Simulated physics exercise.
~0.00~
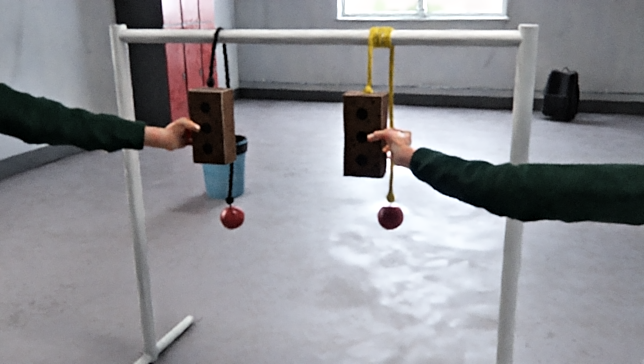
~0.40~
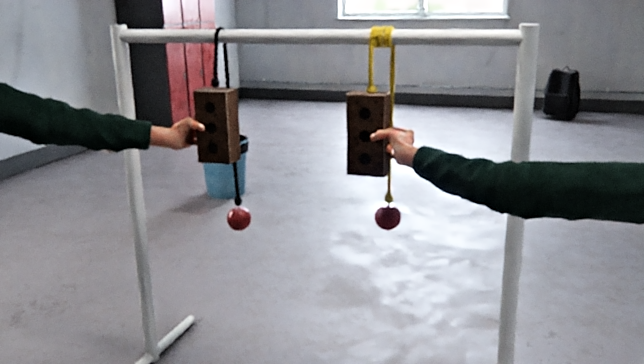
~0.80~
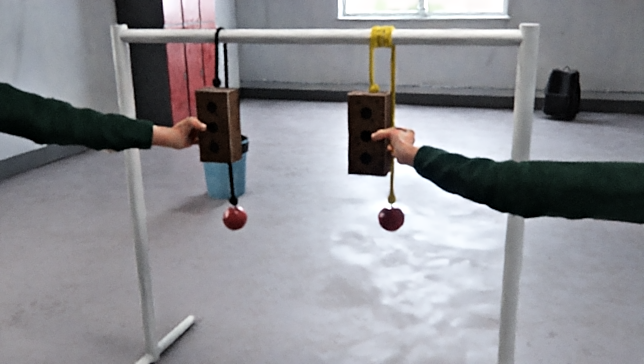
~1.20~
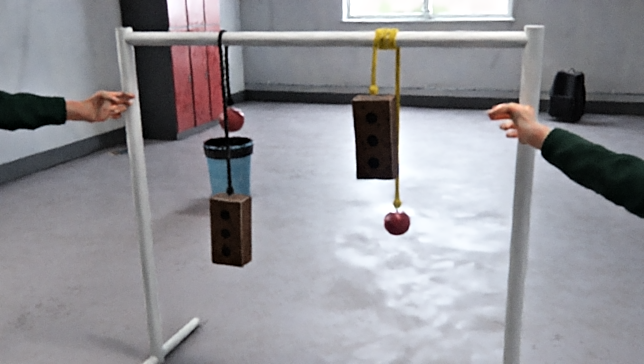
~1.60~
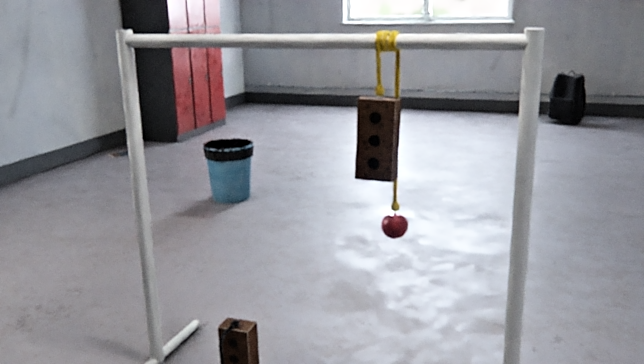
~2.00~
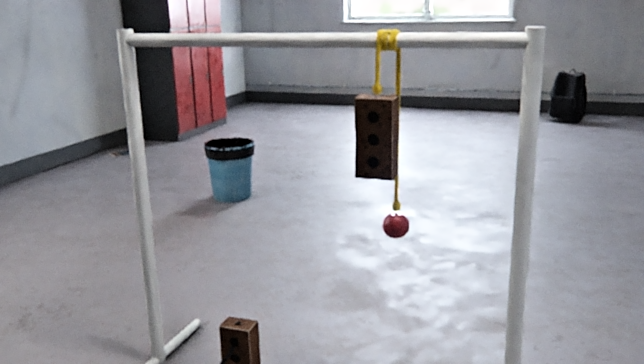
The left brick, on a dark rope over a white rail, dropped to the floor when two hands let go, its red apple flying upward and out of sight, while the right brick stayed hanging from its yellow rope with its apple below.
